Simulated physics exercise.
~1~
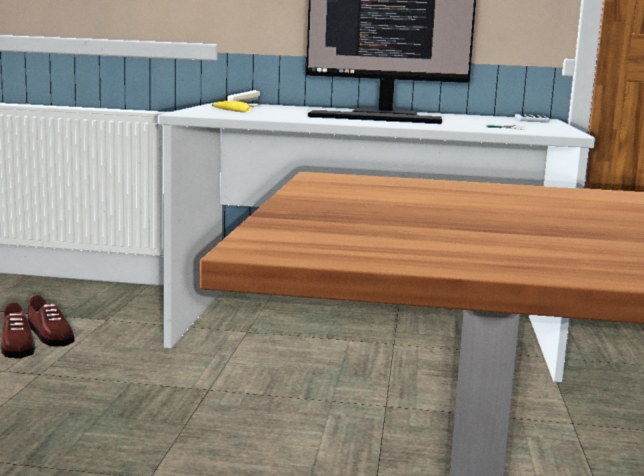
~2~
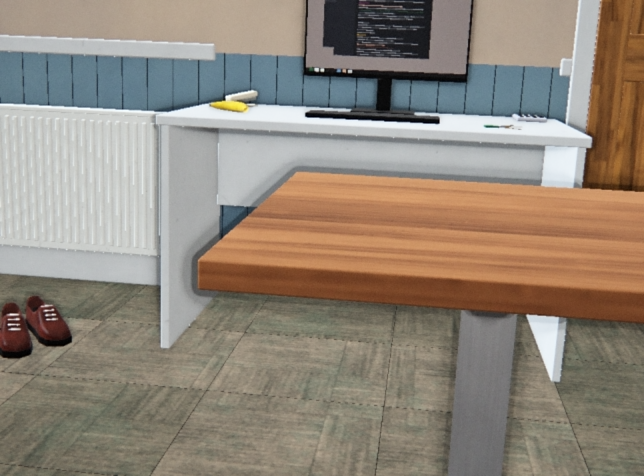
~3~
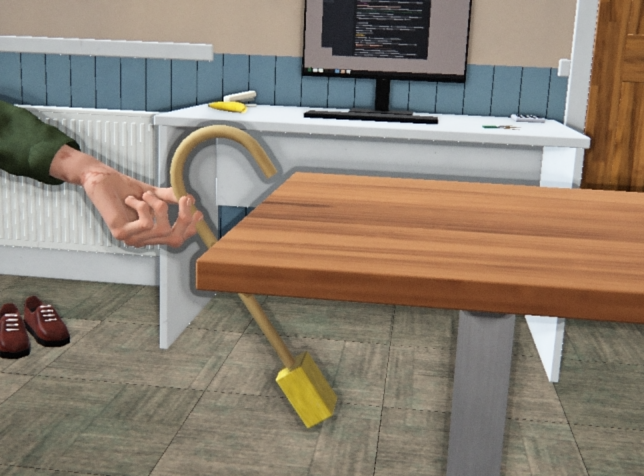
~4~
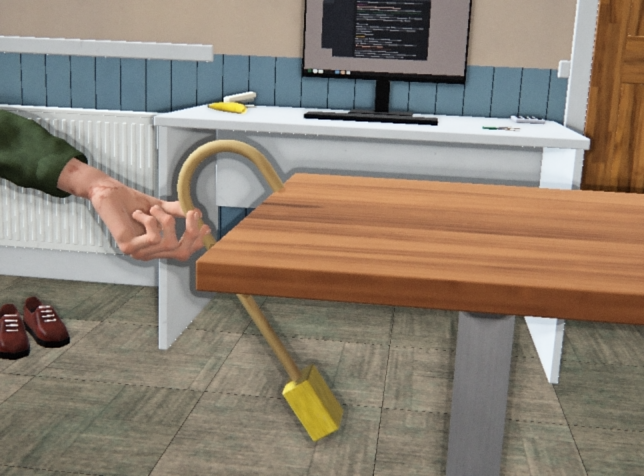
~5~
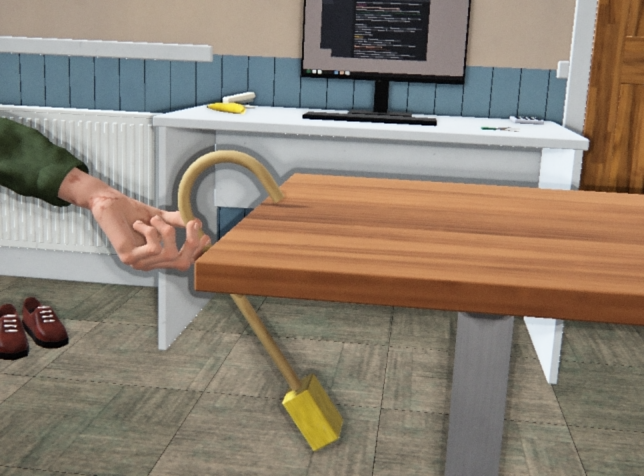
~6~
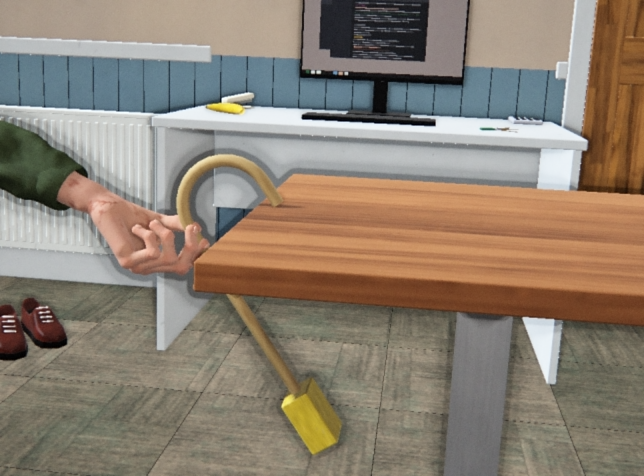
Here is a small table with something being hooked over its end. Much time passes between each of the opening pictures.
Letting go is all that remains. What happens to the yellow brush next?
The yellow brush stays hooked on.
Then, 0.32 s after the last picture, yellow brush at rest near (278, 295).
Then, 0.72 s after the last picture, yellow brush at rest near (276, 295).
At rest, the yellow brush hangs from the table, near (279, 295).
